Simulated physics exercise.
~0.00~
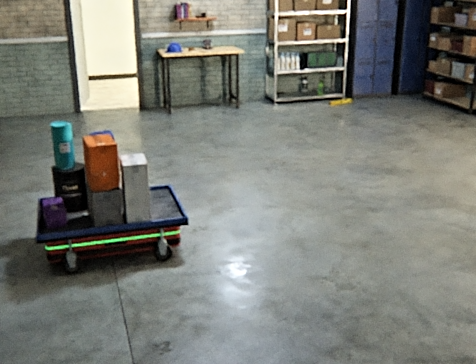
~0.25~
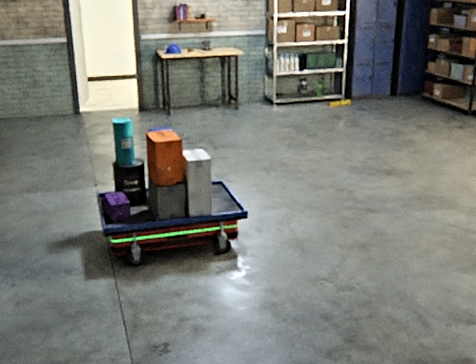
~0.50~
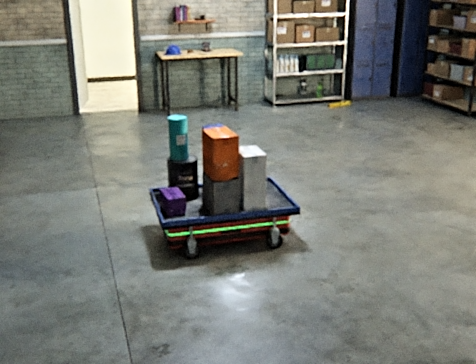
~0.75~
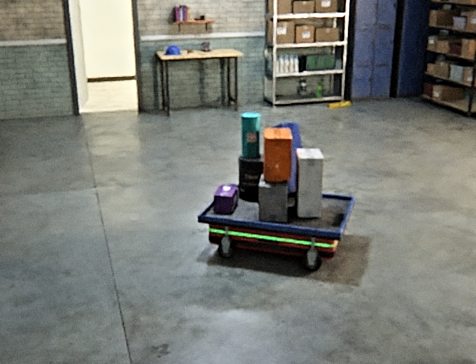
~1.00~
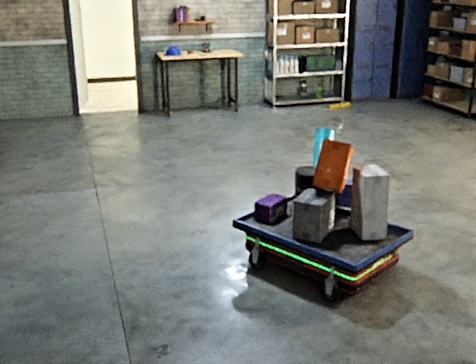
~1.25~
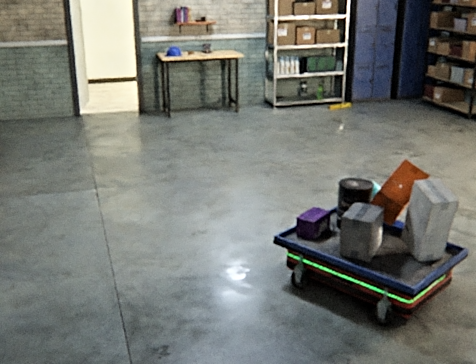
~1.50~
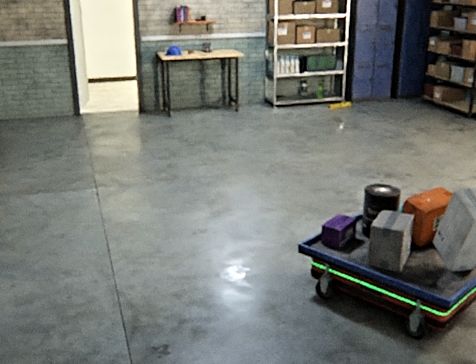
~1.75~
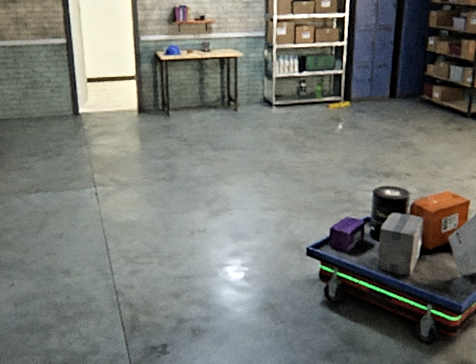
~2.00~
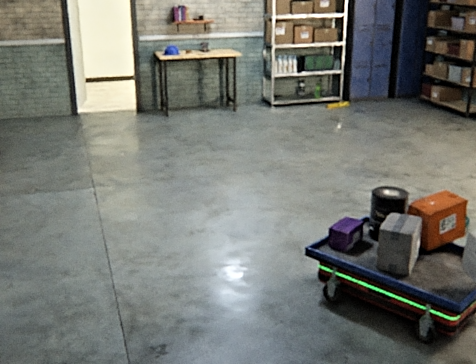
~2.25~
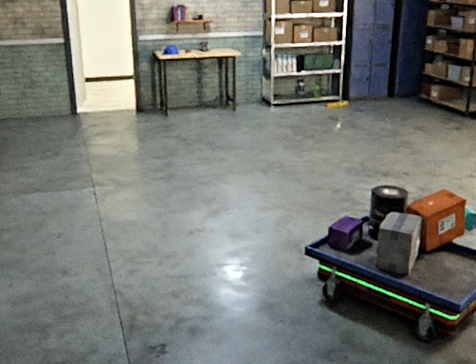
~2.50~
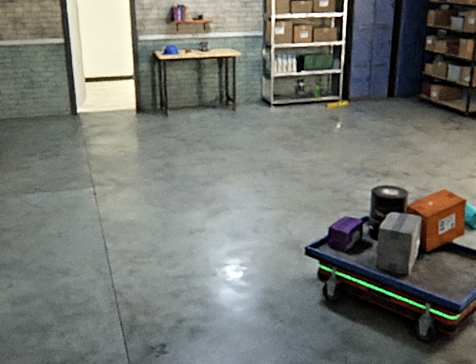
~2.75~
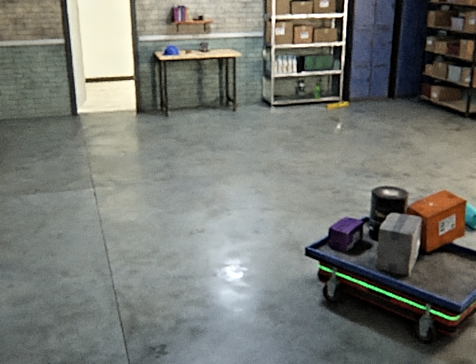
A low cart loaded with boxes, a black pail and a turquoise canister rolled right across a concrete floor, turning as it went. The canister and taller boxes toppled, and it stopped with the orange box lying beside the upright pail.
